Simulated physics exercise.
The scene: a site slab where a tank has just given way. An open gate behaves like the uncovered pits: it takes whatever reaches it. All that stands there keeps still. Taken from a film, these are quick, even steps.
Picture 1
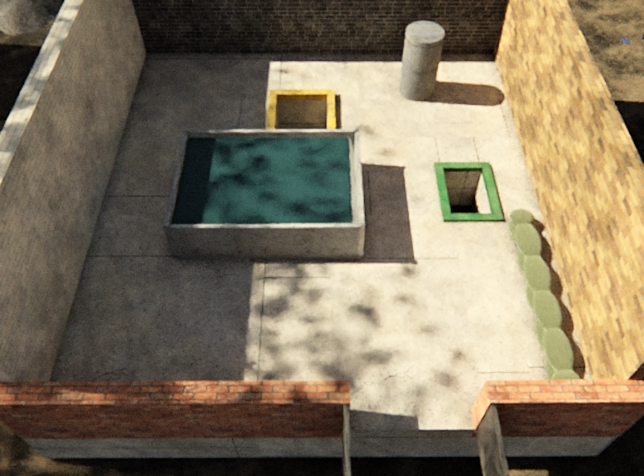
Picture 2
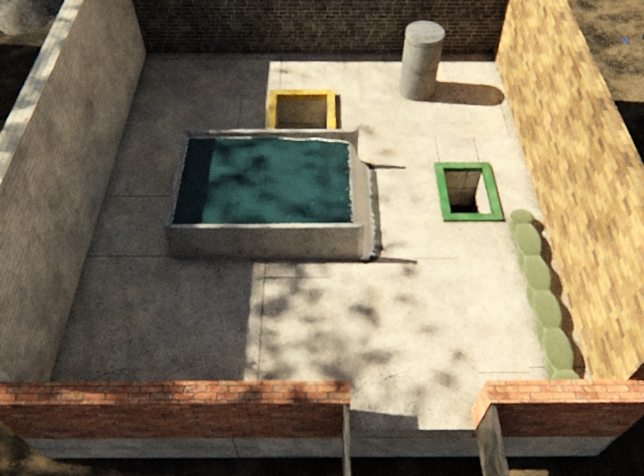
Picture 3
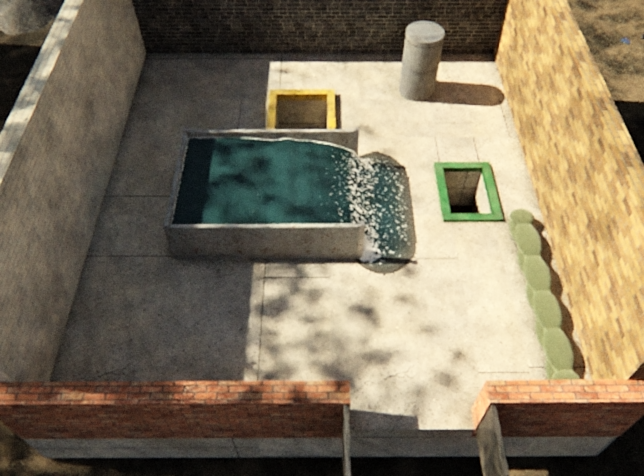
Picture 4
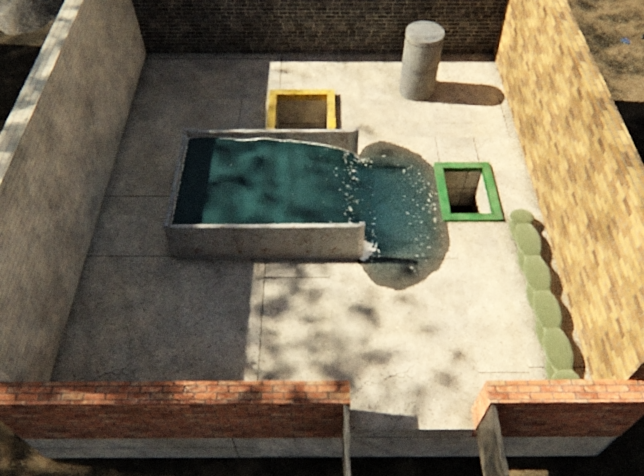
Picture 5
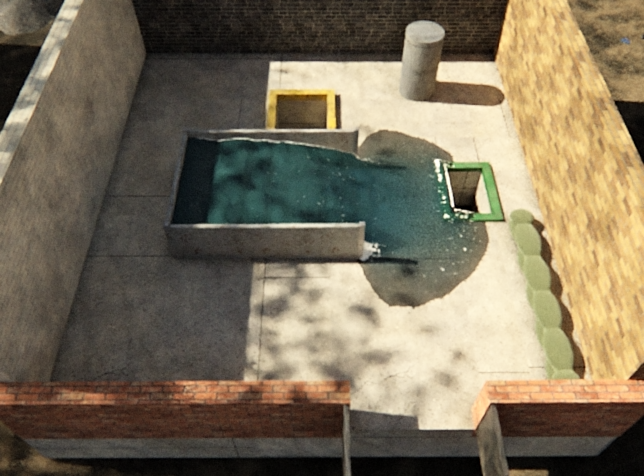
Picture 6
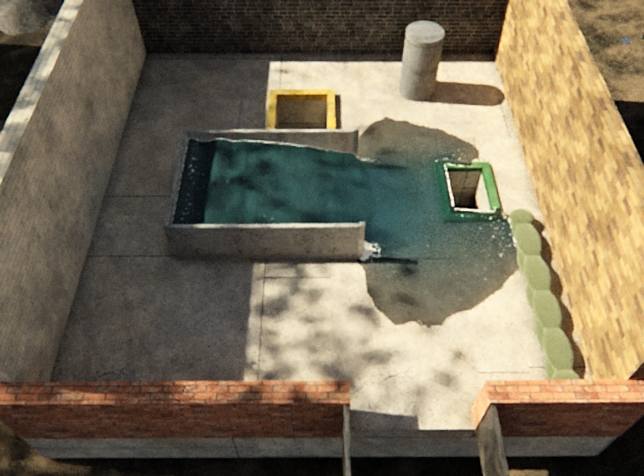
A concrete tank of dark green water stood on a walled slab until its right side gave way, and the water poured out, spreading rightward across the floor and around a green-framed pit.
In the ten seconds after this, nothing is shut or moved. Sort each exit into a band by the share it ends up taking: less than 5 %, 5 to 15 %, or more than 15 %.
Bands: Gate: 5 to 15 %; yellow pit: Less than 5 %; green pit: More than 15 %.
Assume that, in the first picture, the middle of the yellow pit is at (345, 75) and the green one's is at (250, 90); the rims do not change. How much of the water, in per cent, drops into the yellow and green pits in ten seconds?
Estimated shares - yellow: 8 %; green: 0 %.
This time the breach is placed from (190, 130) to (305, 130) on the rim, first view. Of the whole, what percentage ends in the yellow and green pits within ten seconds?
I'd say the yellow pit gets around 12 percent and the green pit around 4 percent.
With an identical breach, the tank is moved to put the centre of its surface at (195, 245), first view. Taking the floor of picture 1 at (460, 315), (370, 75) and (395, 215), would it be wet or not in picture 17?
Checking the three spots, I get swamped, high and dry, swamped.
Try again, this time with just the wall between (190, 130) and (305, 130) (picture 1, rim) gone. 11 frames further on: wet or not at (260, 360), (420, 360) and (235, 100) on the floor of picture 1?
Taking them in order, I'd say not reached, not reached and swamped.
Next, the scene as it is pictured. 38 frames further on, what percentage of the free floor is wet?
Roughly 75 %.
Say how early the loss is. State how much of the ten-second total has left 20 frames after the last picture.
I'd put it at 65 per cent.
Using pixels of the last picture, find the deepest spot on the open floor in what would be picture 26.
Deepest spot: Near (585, 407).
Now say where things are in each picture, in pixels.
Still water in the water tank at (268, 179), in the first picture.
Water pours out at (356, 199) and has run to (368, 257), in the second picture.
The front is at (387, 268), out from the gap at (356, 200), in the third picture.
The front is at (428, 268), out from the gap at (356, 201), in the fourth picture.
Water pours out at (356, 201) and has run to (478, 250), in the fifth picture.
The front is at (516, 257), out from the gap at (356, 201), in the sixth picture.
A moment on, water covers 25 % of the floor; the gate 0 %, the yellow pit 0 %, the green pit 9 %.
Next, water covers 30 % of the floor; the gate 0 %, the yellow pit 0 %, the green pit 17 %.
Then, water covers 40 % of the floor; the gate 1 %, the yellow pit 0 %, the green pit 26 %.
Later, water covers 75 % of the floor; the gate 4 %, the yellow pit 0 %, the green pit 32 %.
In the end, water covers 95 % of the floor; the gate 7 %, the yellow pit 0 %, the green pit 33 %.
